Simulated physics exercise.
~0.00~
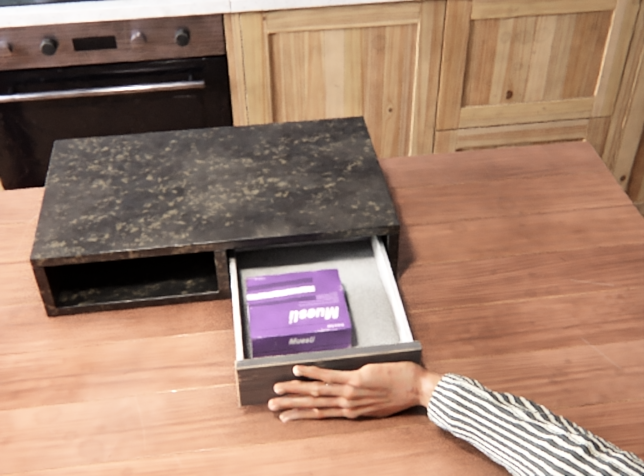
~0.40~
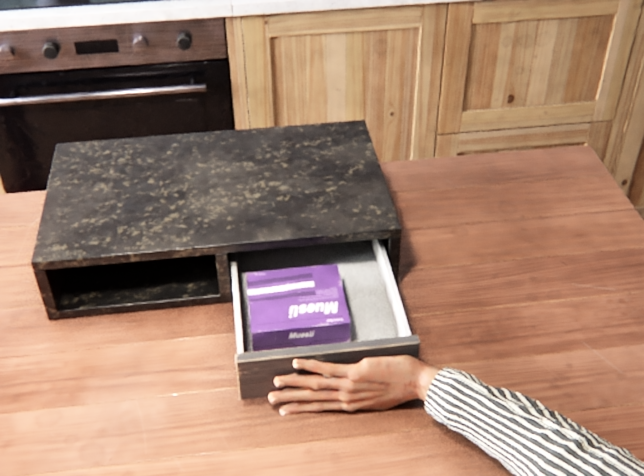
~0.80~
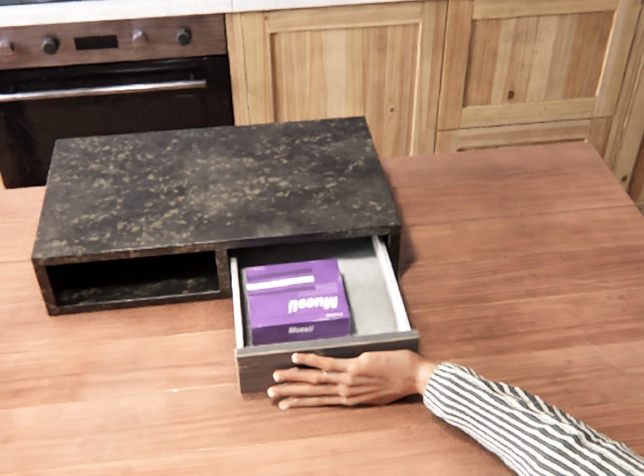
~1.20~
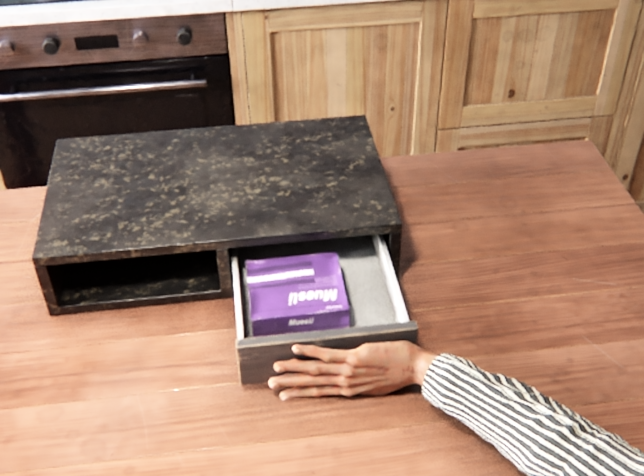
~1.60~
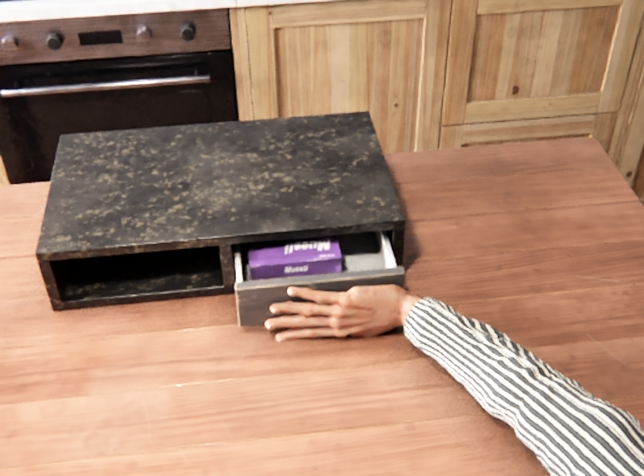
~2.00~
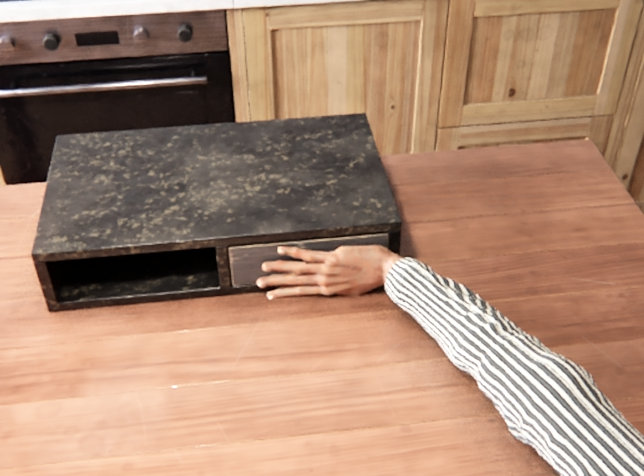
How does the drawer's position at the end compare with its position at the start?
At the start the drawer sticks out of the dark chest with the purple box showing inside. By the end it has moved back into the chest and sits flush with its front.
A hand in a striped sleeve pushes a drawer holding a purple box fully shut.
